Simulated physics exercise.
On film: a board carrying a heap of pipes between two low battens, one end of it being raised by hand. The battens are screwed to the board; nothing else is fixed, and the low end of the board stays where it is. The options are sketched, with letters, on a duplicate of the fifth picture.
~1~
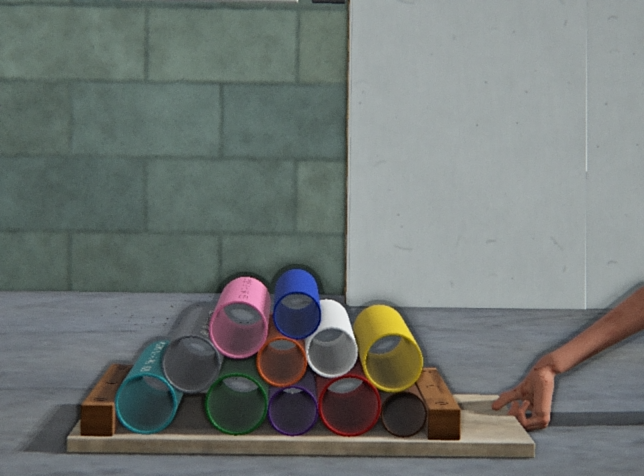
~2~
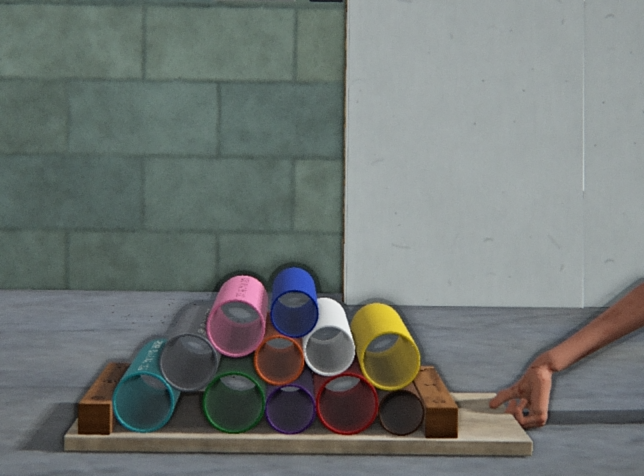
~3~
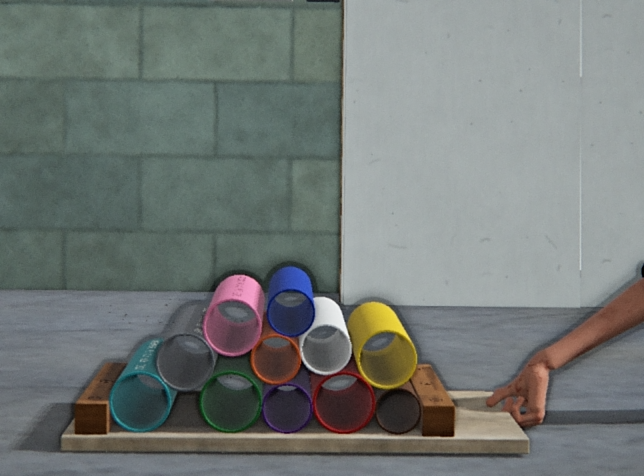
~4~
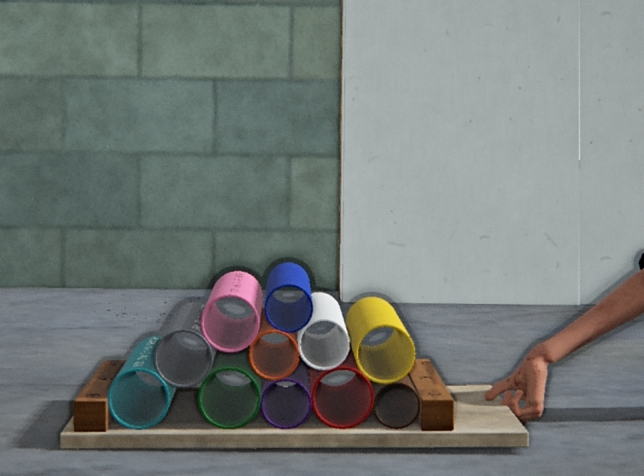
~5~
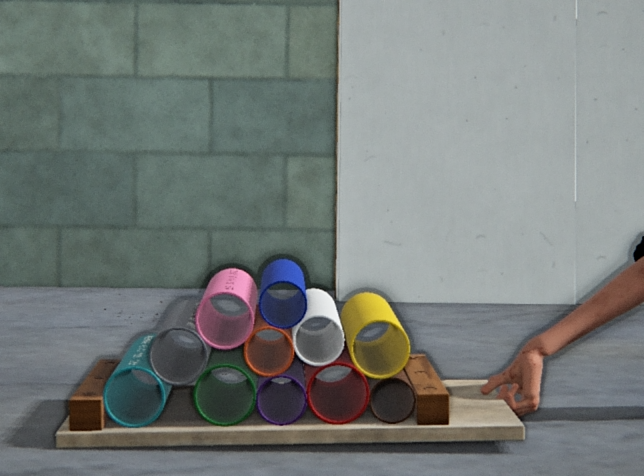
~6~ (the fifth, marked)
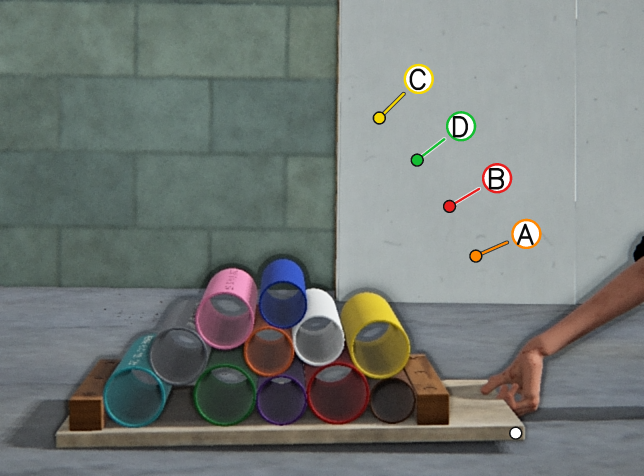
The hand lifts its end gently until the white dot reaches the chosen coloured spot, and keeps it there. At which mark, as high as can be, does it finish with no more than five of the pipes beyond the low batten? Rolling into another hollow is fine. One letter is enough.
No higher than D.
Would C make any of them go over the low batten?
Yes, at C.
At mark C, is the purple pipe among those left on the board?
The purple pipe: Yes.
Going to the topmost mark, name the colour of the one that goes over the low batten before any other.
It is the grey one.
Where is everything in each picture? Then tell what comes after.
In the first frame, board (301, 407); turquoise pipe (145, 404); green pipe (236, 405).
In the second frame, green pipe (234, 403); purple pipe (290, 409).
In the third frame, board (295, 405); brown pipe (398, 411); yellow pipe (387, 359); orange pipe (275, 359).
In the fourth frame, board (294, 400); turquoise pipe (138, 399); green pipe (229, 398).
In the fifth frame, board (290, 397); turquoise pipe (134, 397); green pipe (225, 396).
On the copy, A at (476, 256); B at (450, 206); C at (380, 118); D at (417, 160); the white dot at (516, 433).
On D. First, board at 20°.
Then, board at 38°.
Finally, board at 38°, five over the low batten.
By contrast, A four over the low batten (orange, grey, pink, blue); B five over the low batten; C six over the low batten.
